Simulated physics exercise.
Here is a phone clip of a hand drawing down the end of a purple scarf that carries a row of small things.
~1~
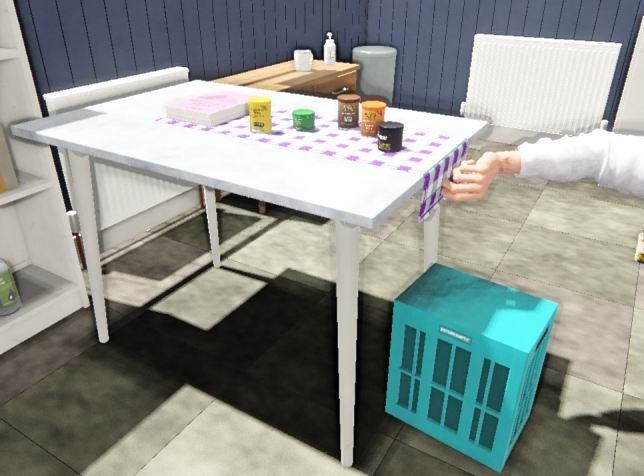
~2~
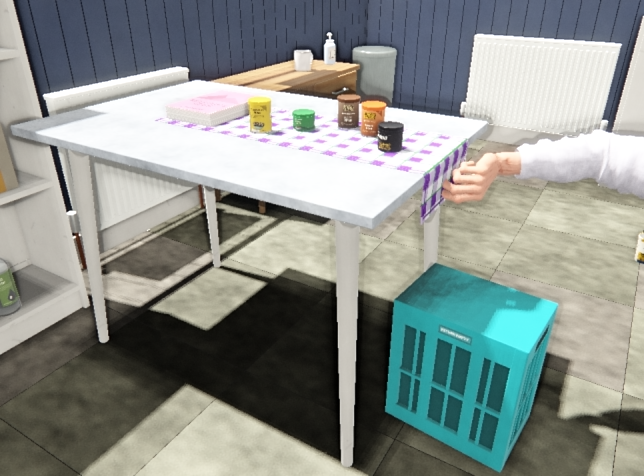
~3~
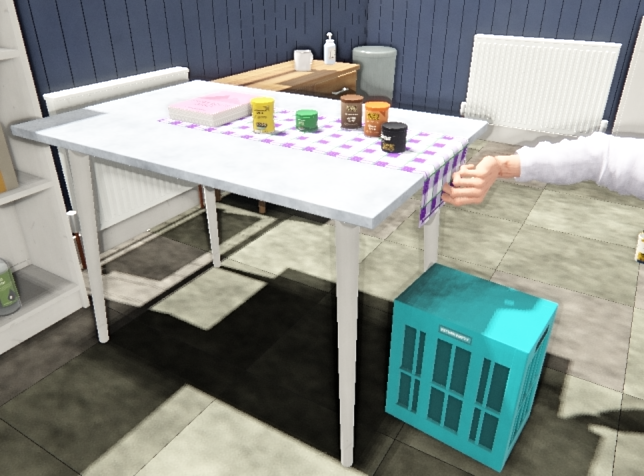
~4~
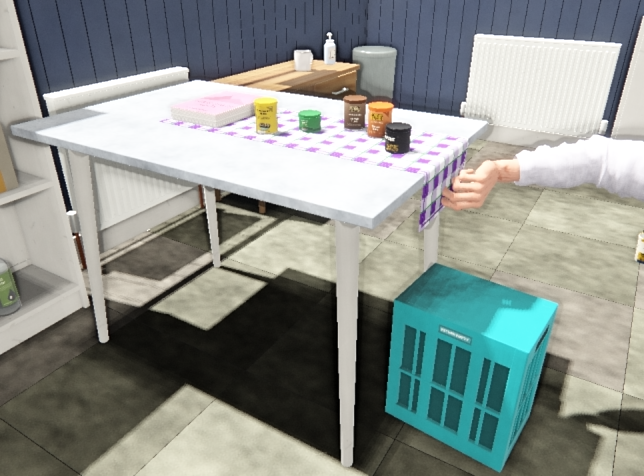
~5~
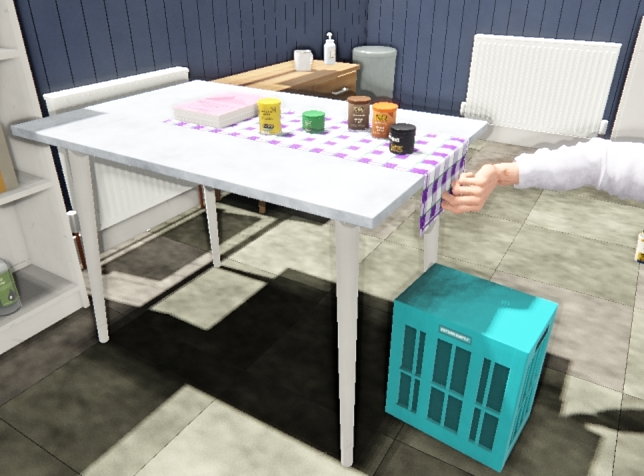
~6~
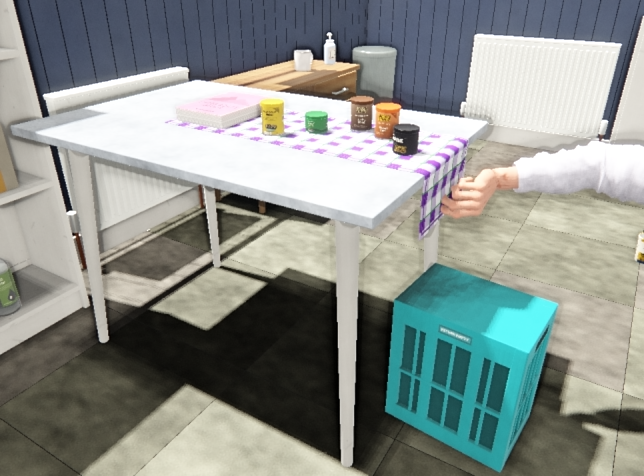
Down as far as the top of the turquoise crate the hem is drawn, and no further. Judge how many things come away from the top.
The drop will claim two items.
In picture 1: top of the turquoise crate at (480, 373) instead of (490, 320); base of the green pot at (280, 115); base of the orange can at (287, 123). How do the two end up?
The green pot? Safe. The orange can? Safe.
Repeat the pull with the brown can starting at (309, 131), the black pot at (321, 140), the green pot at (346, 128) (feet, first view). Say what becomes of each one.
Start with the brown can, which is kept; next the black pot, which is kept; last the green pot, which is kept.
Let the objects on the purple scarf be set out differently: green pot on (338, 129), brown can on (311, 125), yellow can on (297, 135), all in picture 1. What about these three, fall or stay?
Outcome: Green pot keeps its perch; brown can keeps its perch; yellow can keeps its perch.
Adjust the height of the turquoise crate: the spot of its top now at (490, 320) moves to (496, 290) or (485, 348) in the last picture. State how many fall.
It would be 1 and 3.
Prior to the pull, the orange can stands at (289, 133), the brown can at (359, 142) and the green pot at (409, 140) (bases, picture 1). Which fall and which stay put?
Orange can: Stays. Brown can: Goes. Green pot: Goes.
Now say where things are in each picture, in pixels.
Hem (419, 224); black pot (391, 124); orange can (374, 104); brown can (349, 97); green pot (304, 111); yellow can (260, 99); top of the crate (490, 320), in the first picture.
Hem (421, 224); black pot (391, 124), in the second picture.
Hem (419, 227); orange can (377, 105), in the third picture.
Hem (419, 232); brown can (355, 98); top of the crate (490, 320), in the fourth picture.
Hem (420, 236); green pot (313, 113), in the fifth picture.
Hem (419, 240); black pot (407, 127); orange can (388, 106); brown can (362, 99); green pot (317, 114); yellow can (272, 101), in the sixth picture.
Early on, hem near (438, 258); black pot gone.
Midway, hem on the crate; black pot and orange can gone.
Finally, hem on the crate; black pot and orange can gone. The answer is two.
